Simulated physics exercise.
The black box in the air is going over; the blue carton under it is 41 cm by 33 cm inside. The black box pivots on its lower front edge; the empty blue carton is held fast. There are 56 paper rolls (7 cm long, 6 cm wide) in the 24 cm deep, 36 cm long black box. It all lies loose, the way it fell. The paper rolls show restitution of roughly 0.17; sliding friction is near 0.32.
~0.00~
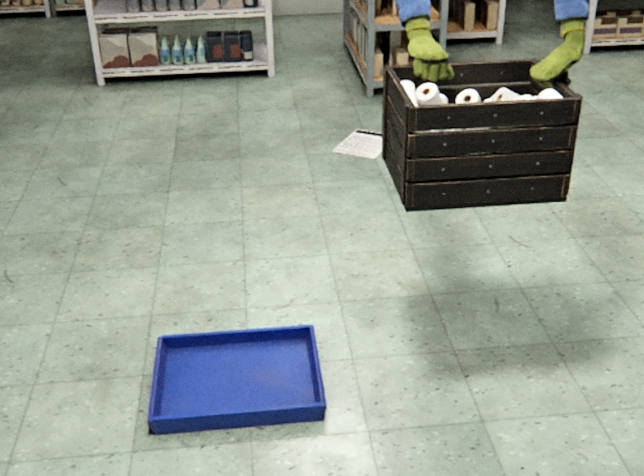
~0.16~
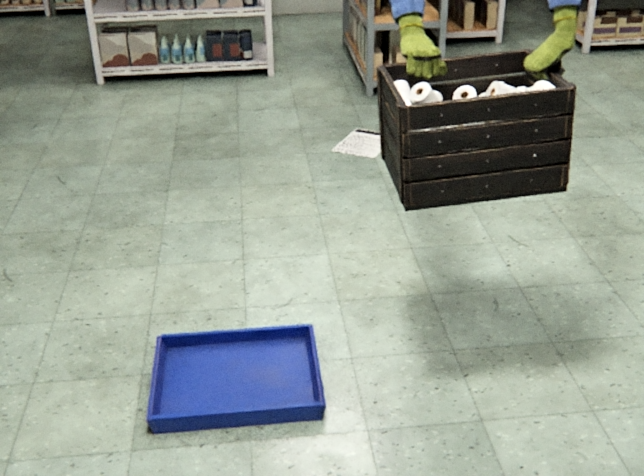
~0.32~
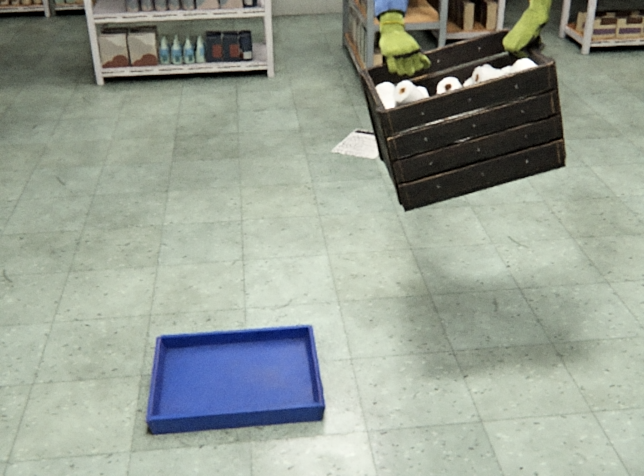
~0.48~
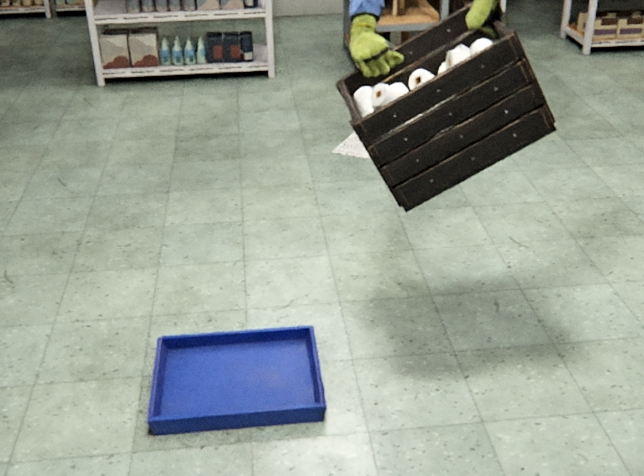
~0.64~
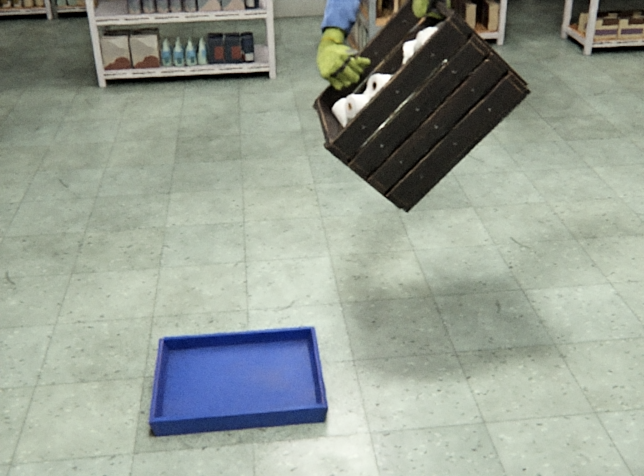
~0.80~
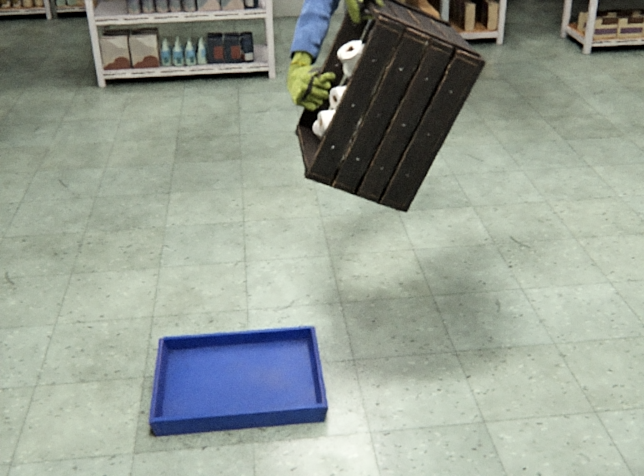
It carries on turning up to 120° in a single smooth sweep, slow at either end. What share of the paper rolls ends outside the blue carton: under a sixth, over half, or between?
Missing the blue carton and ending outside it: A sixth through one half of them.
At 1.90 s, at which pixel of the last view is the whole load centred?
Load centre: About (211, 375).
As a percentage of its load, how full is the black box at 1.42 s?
It comes to near 45 percent of it.
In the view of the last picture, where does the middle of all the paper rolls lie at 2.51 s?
The centre sits near (204, 378).
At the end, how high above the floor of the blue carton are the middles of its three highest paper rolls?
I'd say near 8 cm.
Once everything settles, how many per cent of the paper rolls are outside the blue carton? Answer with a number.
Somewhere close to 40 per cent, I reckon.
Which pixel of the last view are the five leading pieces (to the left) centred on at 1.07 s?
Mean position approx. (244, 184).
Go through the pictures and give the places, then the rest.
In the first frame (we follow the rim corner now nearest the camera), black box at (416, 106); blue carton at (152, 418); tilt 0°; nothing out yet.
The second frame shows black box at (408, 106); tilt 4°.
The third frame shows black box at (387, 110); tilt 14°.
The fourth frame shows black box at (359, 121); tilt 29°.
The fifth frame shows black box at (331, 142); tilt 46°.
The sixth frame shows black box at (308, 171); blue carton at (154, 420); tilt 65°; nothing out yet.
After 1.07 s, tilt 95°; 48 still in the black box and 8 in the air.
After 1.42 s, tilt 119°; 24 still in the black box, 10 in the blue carton, 6 outside the blue carton and 16 in the air.
After 1.90 s, tilt 120°; 32 in the blue carton, 16 outside the blue carton and 8 in the air.
Outcome (at 2.51 s), 34 in the blue carton and 22 outside the blue carton. Asked share, 22 of 56, 39 per cent.
